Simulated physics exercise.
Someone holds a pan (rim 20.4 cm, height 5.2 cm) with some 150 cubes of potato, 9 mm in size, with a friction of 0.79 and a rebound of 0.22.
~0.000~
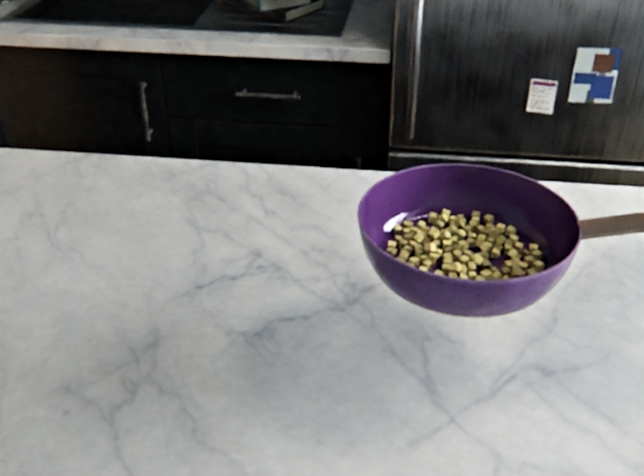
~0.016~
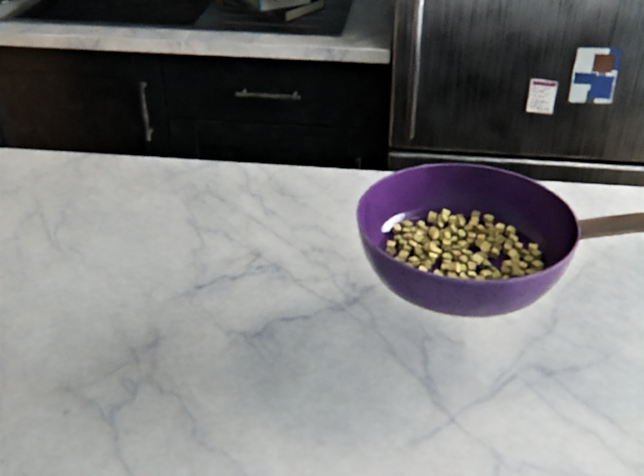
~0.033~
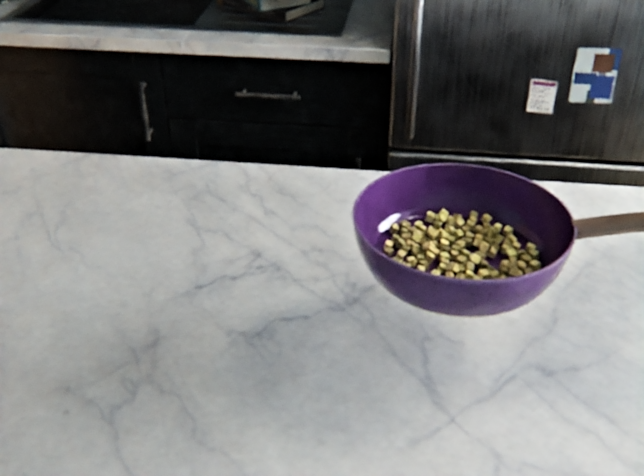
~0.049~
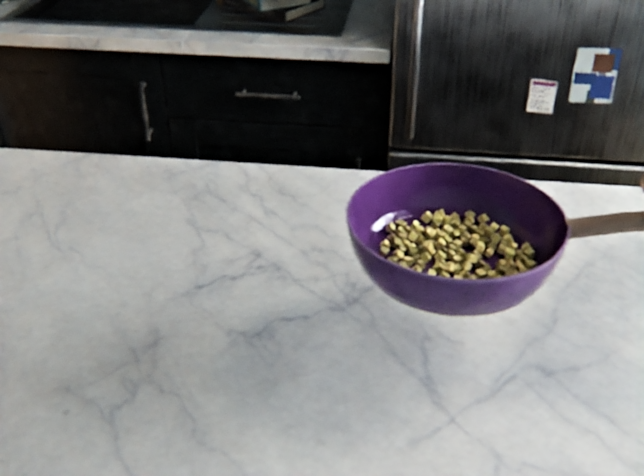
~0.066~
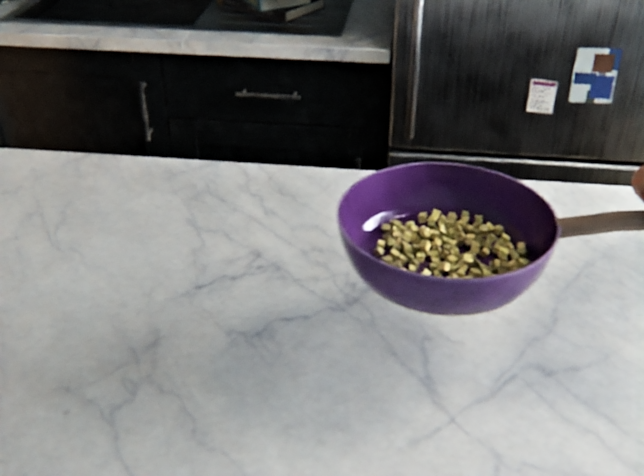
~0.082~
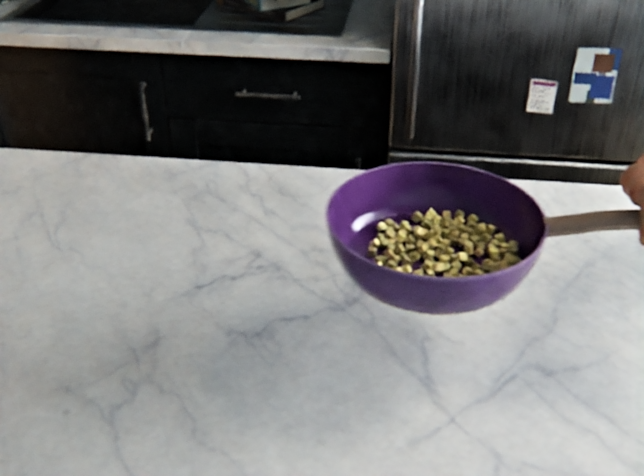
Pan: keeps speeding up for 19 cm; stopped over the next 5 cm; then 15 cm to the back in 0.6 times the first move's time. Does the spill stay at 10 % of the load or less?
The share lost is a tenth or smaller.
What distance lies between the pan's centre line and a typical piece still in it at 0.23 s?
6.0 cm.
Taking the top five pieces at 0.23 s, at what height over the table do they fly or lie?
15 cm.
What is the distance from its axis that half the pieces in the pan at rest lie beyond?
It comes out near 7.0 cm from the centre line.
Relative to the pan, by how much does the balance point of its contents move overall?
It ends up roughly 5.5 centimetres off.
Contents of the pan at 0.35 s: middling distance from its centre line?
It comes out at around 8.0 cm.
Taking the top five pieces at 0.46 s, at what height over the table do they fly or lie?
19 cm.
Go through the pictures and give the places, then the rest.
The first picture shows pan at (459, 287); tilt 0 degrees; moved 0.0 cm; leading edge at (359, 208); top of the load at (443, 219).
The second picture shows pan at (458, 287); tilt 0 degrees; moved 0.1 cm; leading edge at (358, 208); top of the load at (443, 219).
The third picture shows pan at (454, 286); tilt 0 degrees; moved 0.5 cm; leading edge at (354, 208); top of the load at (441, 219).
The fourth picture shows pan at (448, 286); tilt 0 degrees; moved 1.1 cm; leading edge at (348, 207); top of the load at (483, 219).
The fifth picture shows pan at (439, 285); tilt 0 degrees; moved 2.0 cm; leading edge at (338, 207); top of the load at (433, 218).
The sixth picture shows pan at (429, 285); tilt 0 degrees; moved 3.0 cm; leading edge at (327, 206); top of the load at (428, 218). Its speed is now 0.74 m/s.
After 0.23 s, tilt 0 degrees; pan 100 %; middle of all pieces near (272, 240).
After 0.35 s, tilt 0 degrees; pan 100 %; middle of all pieces near (173, 198).
After 0.46 s, tilt 0 degrees; pan 100 %; middle of all pieces near (219, 145).
After 0.57 s, tilt 0 degrees; pan 100 %; middle of all pieces near (242, 137).
By 1.4 s all is still; pan 100 %.
